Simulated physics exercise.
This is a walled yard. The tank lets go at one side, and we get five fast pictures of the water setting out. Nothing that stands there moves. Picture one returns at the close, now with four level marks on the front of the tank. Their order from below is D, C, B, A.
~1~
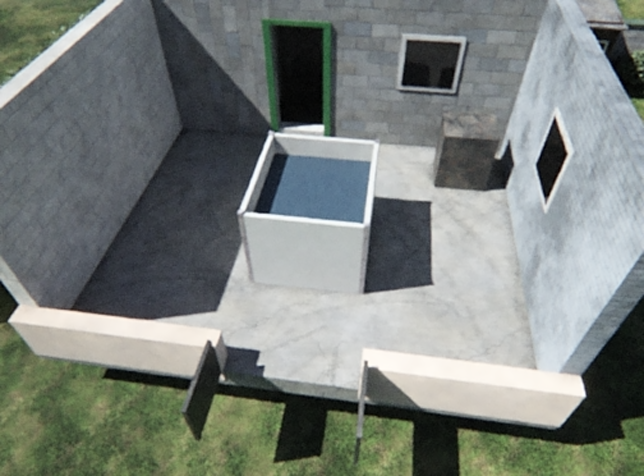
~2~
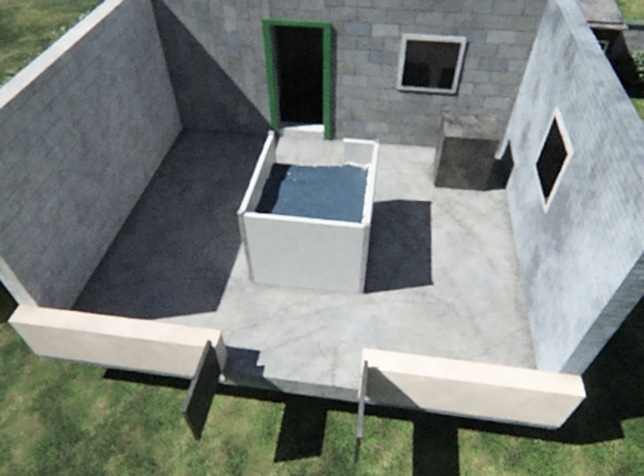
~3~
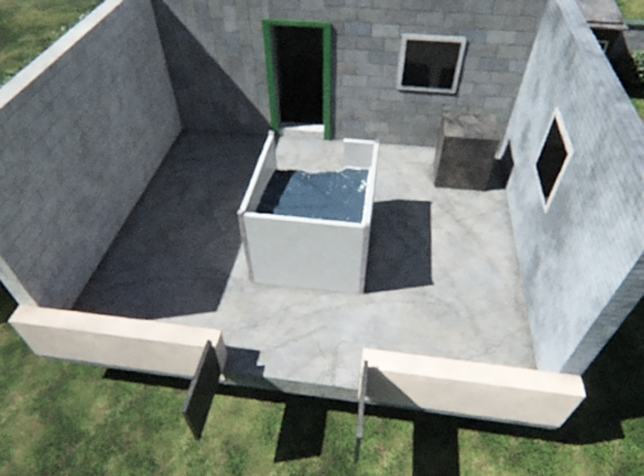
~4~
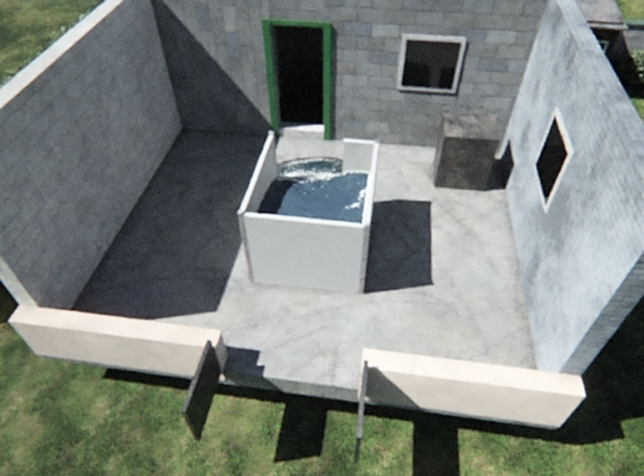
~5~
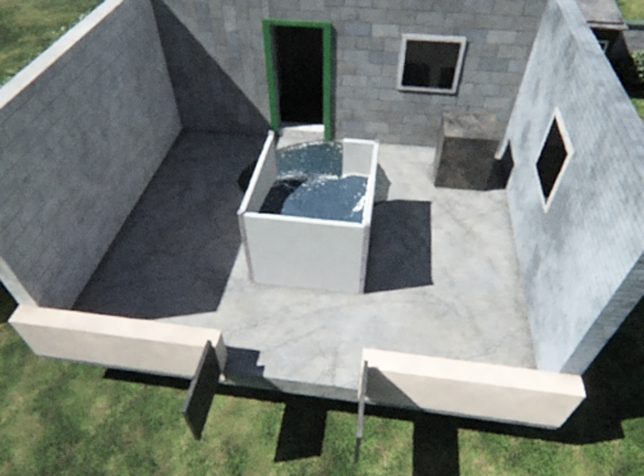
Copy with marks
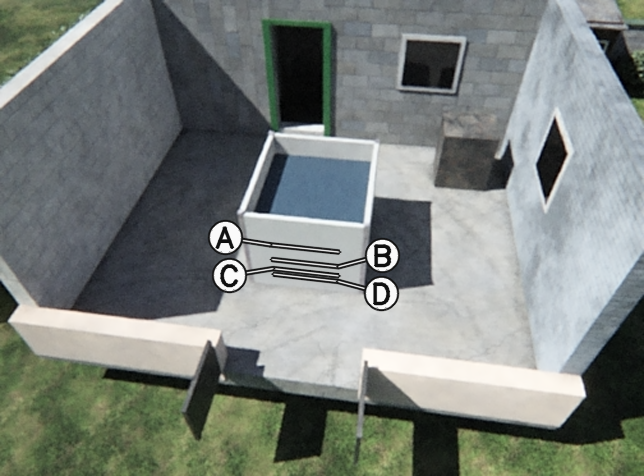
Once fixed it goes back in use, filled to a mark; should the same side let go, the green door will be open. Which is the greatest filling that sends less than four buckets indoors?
C.
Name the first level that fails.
The answer is B.
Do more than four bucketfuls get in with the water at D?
No.
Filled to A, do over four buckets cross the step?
Yes, that goes wrong.
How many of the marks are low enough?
Two of them.
On the marked copy, A at (304, 248); B at (305, 263); C at (305, 272); D at (305, 277); from the bottom up D, C, B, A.
Choosing A, dozens of bucketfuls pour in.
Choosing B, about 8 bucketfuls get in.
Choosing C, a splash gets over, under a bucket.
Choosing D, nothing gets over.
